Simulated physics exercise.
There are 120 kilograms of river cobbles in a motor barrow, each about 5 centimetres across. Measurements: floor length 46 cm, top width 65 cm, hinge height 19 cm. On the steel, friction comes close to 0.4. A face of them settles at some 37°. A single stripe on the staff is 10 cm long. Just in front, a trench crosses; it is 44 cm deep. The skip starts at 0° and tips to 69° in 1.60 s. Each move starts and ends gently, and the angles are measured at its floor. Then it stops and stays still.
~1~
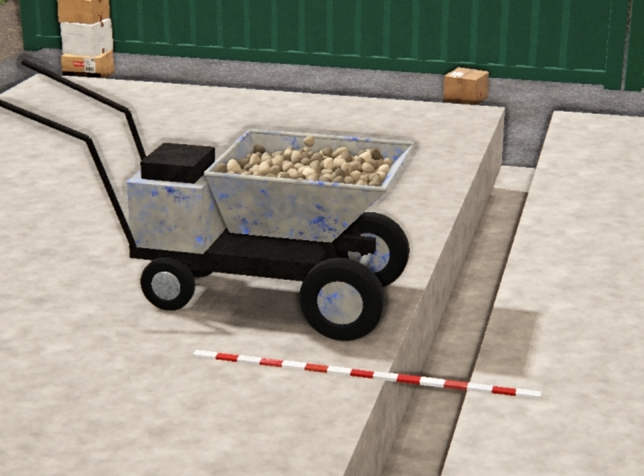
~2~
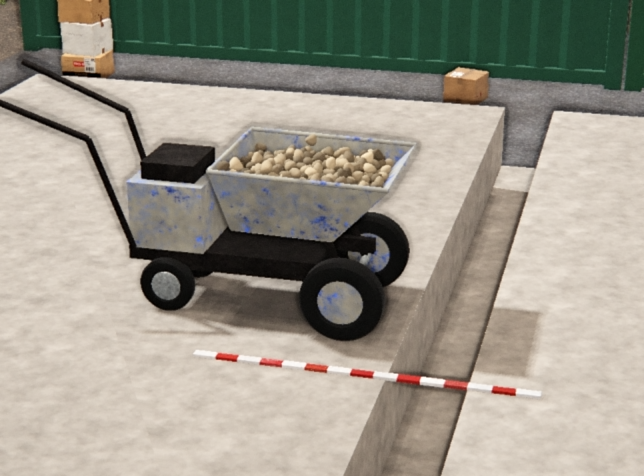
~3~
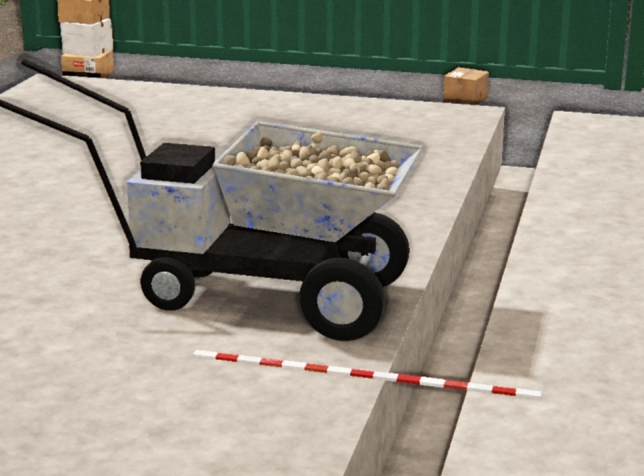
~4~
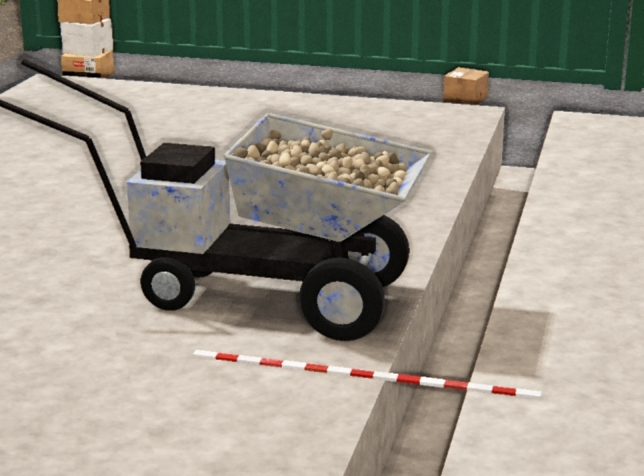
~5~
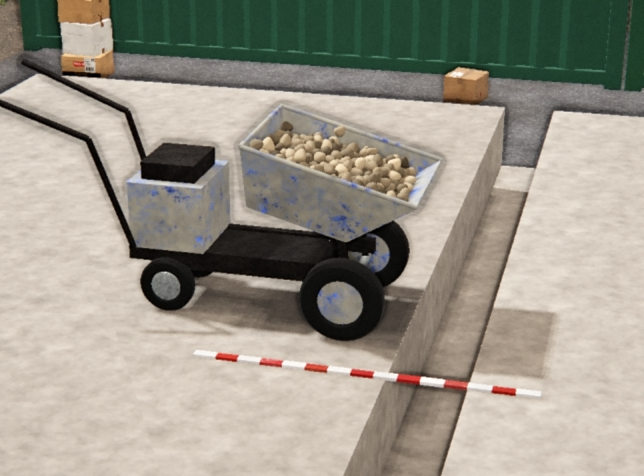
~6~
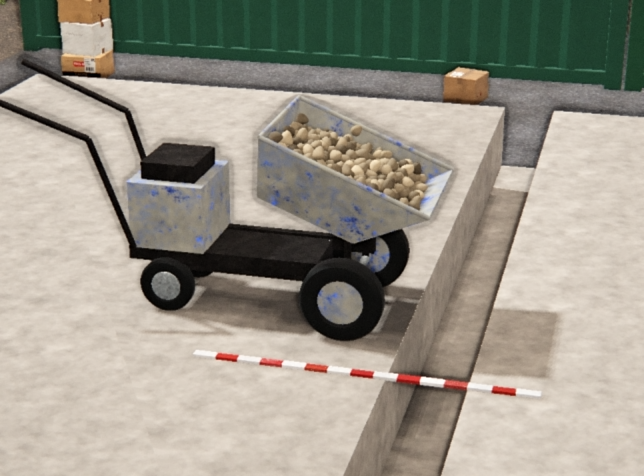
Skip of rounded stones on a small wheeled dumper slowly tilting forward to the right beside a trench, its rear end rising.
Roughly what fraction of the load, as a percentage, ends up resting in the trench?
Roughly 25 per cent of the load.
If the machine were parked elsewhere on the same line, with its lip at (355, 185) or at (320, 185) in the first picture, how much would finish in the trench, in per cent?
It'd be around 60 per cent and after that around 95 per cent.
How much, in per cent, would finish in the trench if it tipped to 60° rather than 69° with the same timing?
About 30 per cent would end up in the trench.
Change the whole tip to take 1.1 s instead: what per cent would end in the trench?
Roughly 20% would finish there.
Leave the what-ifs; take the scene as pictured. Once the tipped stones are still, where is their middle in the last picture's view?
Somewhere near pixel (530, 326).
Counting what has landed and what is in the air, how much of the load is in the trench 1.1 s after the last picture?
Roughly 0% by that time.
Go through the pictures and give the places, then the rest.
In the first frame, the skip is at 0°, its lip at (386, 190); the top of the load is at (342, 155).
In the second frame, the skip is at 1°, its lip at (389, 191); the top of the load is at (332, 155).
The third frame shows lip at (395, 194), floor tilted 4°, highest stones at (300, 153).
In the fourth frame, the skip is at 9°, its lip at (405, 200); the top of the load is at (294, 146).
In the fifth frame, the skip is at 15°, its lip at (417, 208); the top of the load is at (290, 139).
In the sixth frame, the skip is at 22°, its lip at (429, 219); the top of the load is at (302, 131).
Then, 0.6 s after the last picture the floor is at 58°, 98 % in the skip, 1 % in the trench, 1 % past the trench; the foremost stones are at (494, 271).
Then, 1.1 s after the last picture the floor is at 69°, 48 % in the skip, 1 % in the trench, 51 % past the trench; the foremost stones are at (609, 354).
Then, 1.4 s after the last picture the floor is at 69°, 19 % in the skip, 5 % in the trench, 77 % past the trench; the foremost stones are past the picture's edge.
Then, 3.4 s after the last picture the floor is at 69°, 0 % in the skip, 25 % in the trench, 75 % past the trench; the foremost stones are past the picture's edge.
